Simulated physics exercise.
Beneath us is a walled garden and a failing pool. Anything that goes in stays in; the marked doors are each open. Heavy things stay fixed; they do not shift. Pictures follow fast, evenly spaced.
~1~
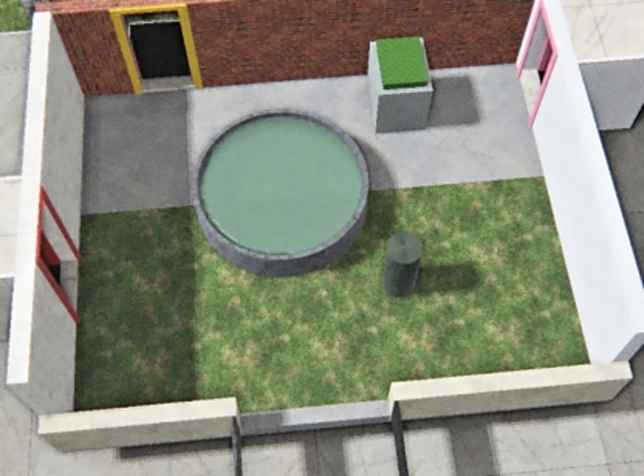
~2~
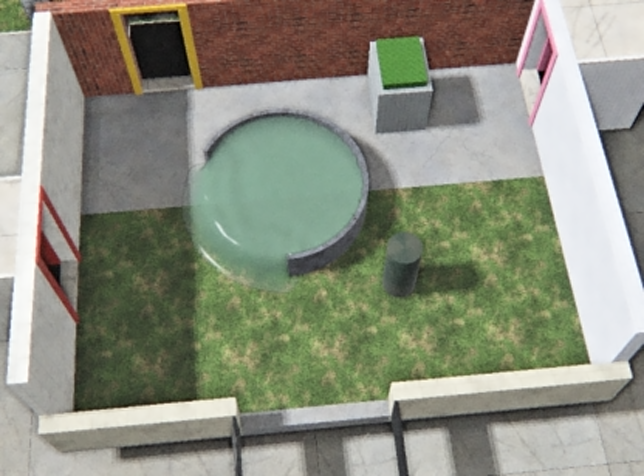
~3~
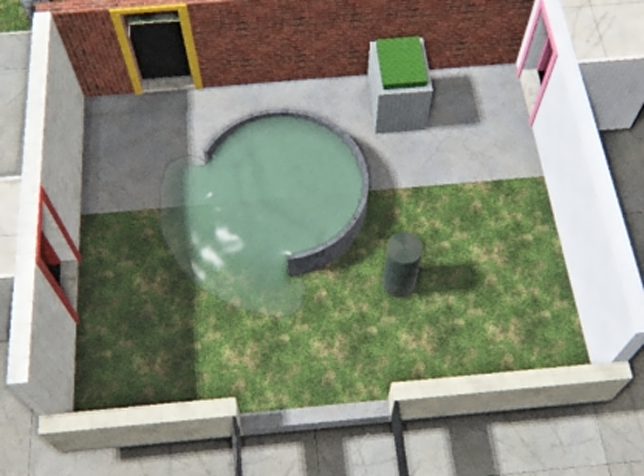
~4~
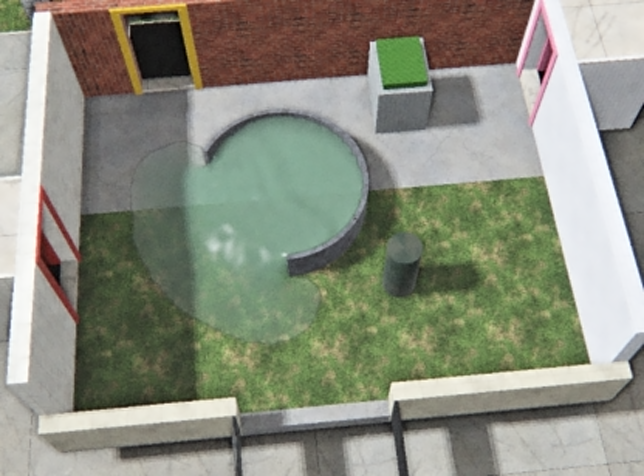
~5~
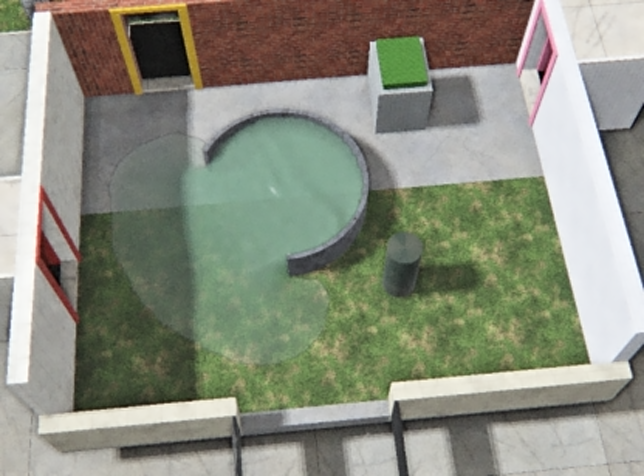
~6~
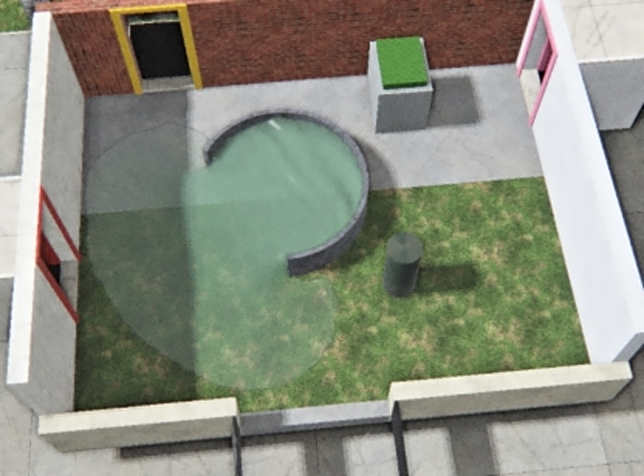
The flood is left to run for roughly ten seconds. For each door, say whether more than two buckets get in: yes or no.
Yellow door: Yes; red door: Yes; pink door: No.
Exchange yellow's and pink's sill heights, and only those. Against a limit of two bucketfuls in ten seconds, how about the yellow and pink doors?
Then: The yellow one holds, the pink one is under.
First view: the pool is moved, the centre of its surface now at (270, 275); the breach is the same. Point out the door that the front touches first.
I say the red one.
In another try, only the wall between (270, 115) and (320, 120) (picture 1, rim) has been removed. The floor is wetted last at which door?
Last comes the one in red.
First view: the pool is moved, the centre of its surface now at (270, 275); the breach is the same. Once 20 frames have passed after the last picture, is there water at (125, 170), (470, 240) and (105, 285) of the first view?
First one gets inundated, next one stays unwetted, last one gets inundated.
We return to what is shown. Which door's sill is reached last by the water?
The pink one.
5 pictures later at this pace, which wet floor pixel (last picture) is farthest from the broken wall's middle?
I'd point to (85, 104).
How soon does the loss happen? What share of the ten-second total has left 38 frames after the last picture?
It works out at roughly 65 per cent.
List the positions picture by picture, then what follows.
In the first frame, still water in the pool at (281, 183).
In the second frame, the front is at a hidden place, out from the gap at (213, 236).
In the third frame, the front is at (295, 305), out from the gap at (213, 238).
In the fourth frame, water pours out at (214, 238) and has run to (293, 332).
In the fifth frame, water pours out at (214, 239) and has run to (295, 351).
In the sixth frame, water pours out at (214, 239) and has run to (289, 375).
A moment on, water covers 35 % of the floor; the yellow door not reached, the red door wet at the sill, nothing in, the pink door not reached.
Next, water covers 40 % of the floor; the yellow door wet at the sill, nothing in, the red door over two buckets in, the pink door not reached.
Then, water covers 50 % of the floor; the yellow door under two buckets in, the red door far over two buckets in, the pink door not reached.
Later, water covers 65 % of the floor; the yellow door under two buckets in, the red door far over two buckets in, the pink door not reached.
In the end, water covers 90 % of the floor; the yellow door over two buckets in, the red door far over two buckets in, the pink door wet at the sill, nothing in.
